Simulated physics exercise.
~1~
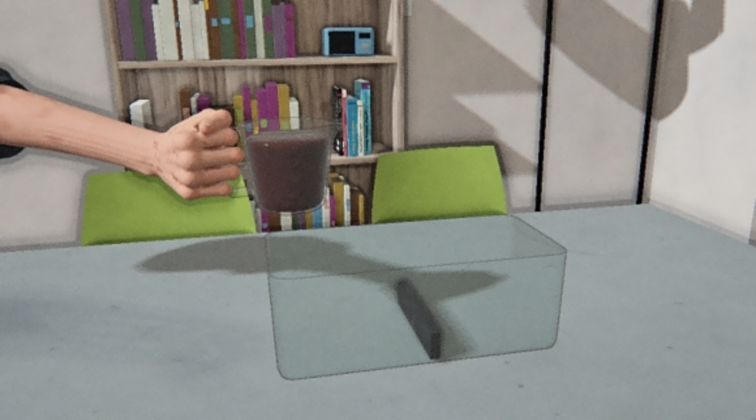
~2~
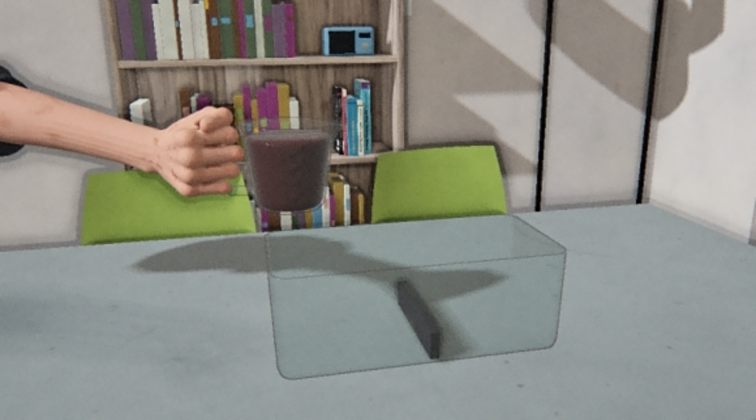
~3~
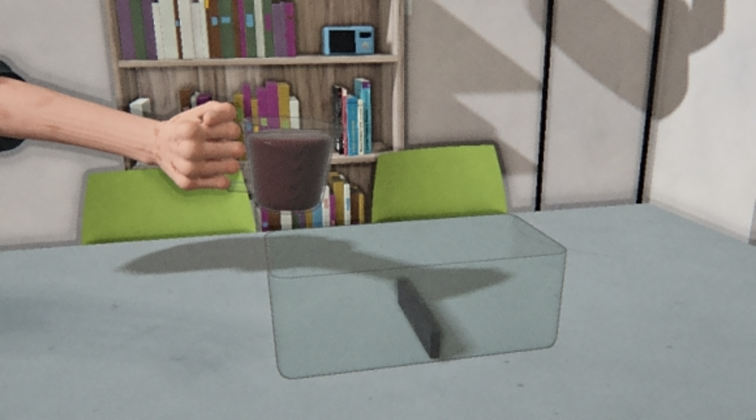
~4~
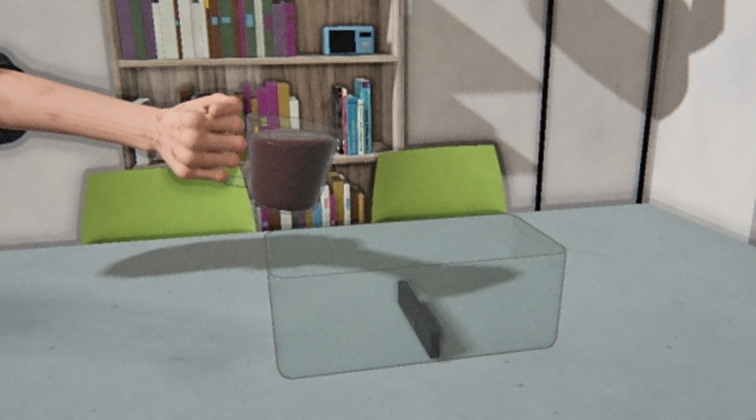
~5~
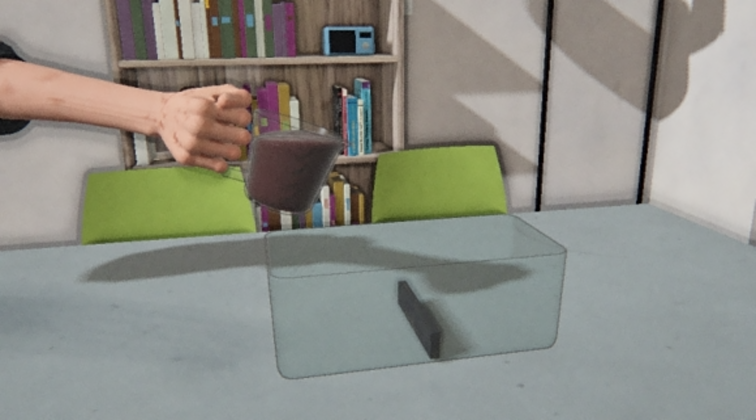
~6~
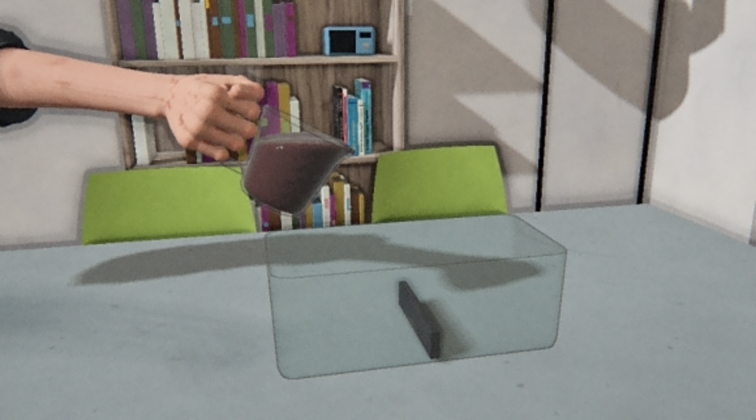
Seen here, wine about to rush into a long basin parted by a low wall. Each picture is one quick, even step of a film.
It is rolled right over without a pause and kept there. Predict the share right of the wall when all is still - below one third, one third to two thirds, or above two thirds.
The share right of the wall ends up below one third.
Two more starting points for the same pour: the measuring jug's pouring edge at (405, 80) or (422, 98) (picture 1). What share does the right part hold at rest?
90 % and 90 %.
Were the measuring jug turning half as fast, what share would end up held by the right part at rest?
Estimate: Around 10 %.
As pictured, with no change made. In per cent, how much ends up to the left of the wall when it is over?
I'd estimate around 90 per cent.
A moment on, the measuring jug is tipped on its side and 54 per cent is still to pour, 21 is left of the wall and 1 right of it.
Next, the measuring jug is tipped on its side and 15 per cent is still to pour, 71 is left of the wall and 3 right of it.
Then the measuring jug is tipped on its side and 3 per cent is still to pour, 88 is left of the wall and 6 right of it.
Later the measuring jug is tipped on its side and 1 per cent is still to pour, 91 is left of the wall and 7 right of it.
In the end 92 per cent lies left of the wall, 7 right of it and 1 outside.
